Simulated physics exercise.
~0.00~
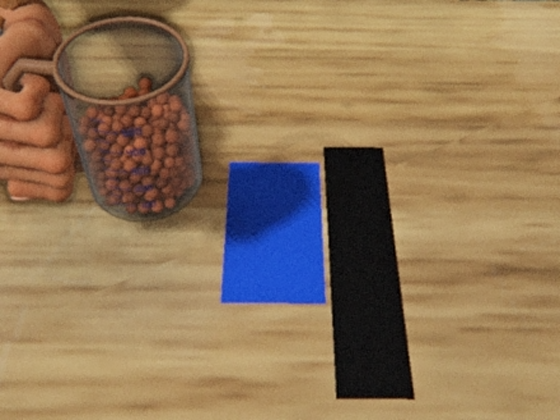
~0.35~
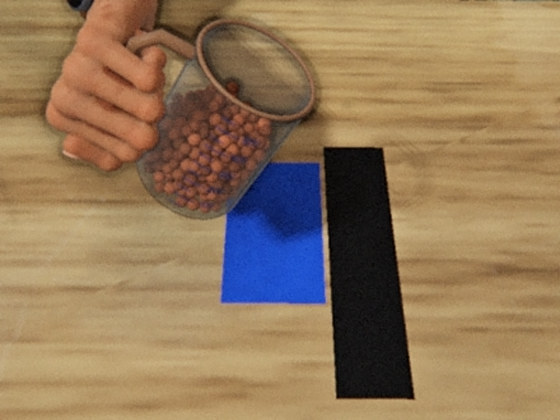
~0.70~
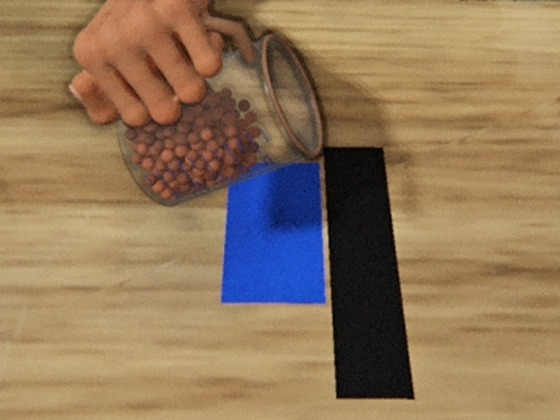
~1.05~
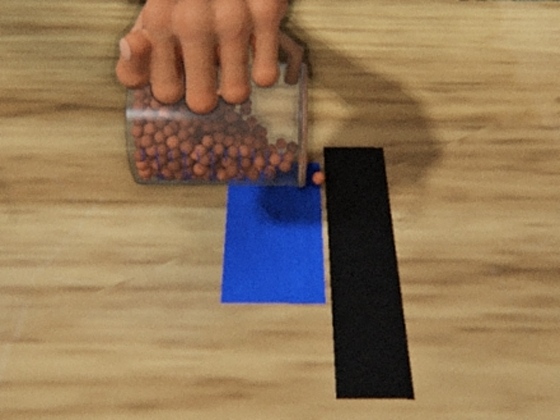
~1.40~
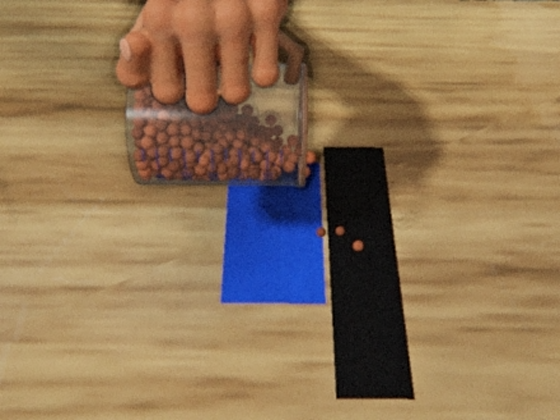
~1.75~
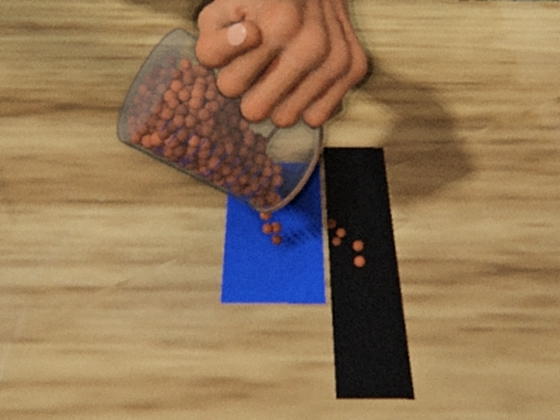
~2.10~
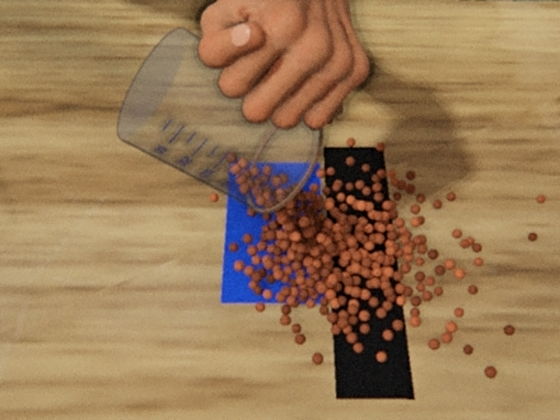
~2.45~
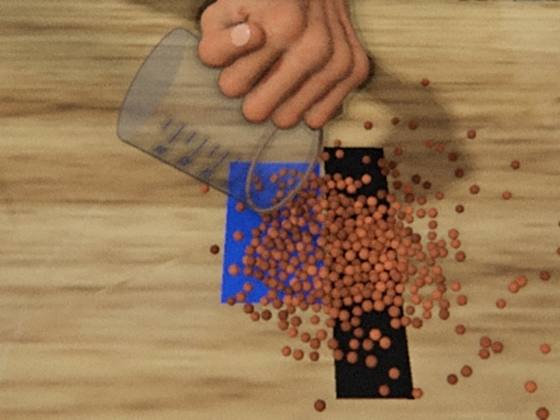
A hand grips a clear jug of reddish-brown clay pellets at the upper left of a bare wooden table, seen from above. A blue mat lies near the middle, with a longer, narrower black mat just to its right. The hand carries the jug rightward while tipping it onto its side above the blue mat, and a few pellets dribble out towards the black one. It pauses, then tips the jug further until the pellets pour out in a rush. They end scattered across both mats and onto the wood, mostly towards the right, beneath the emptied jug, still held tilted.
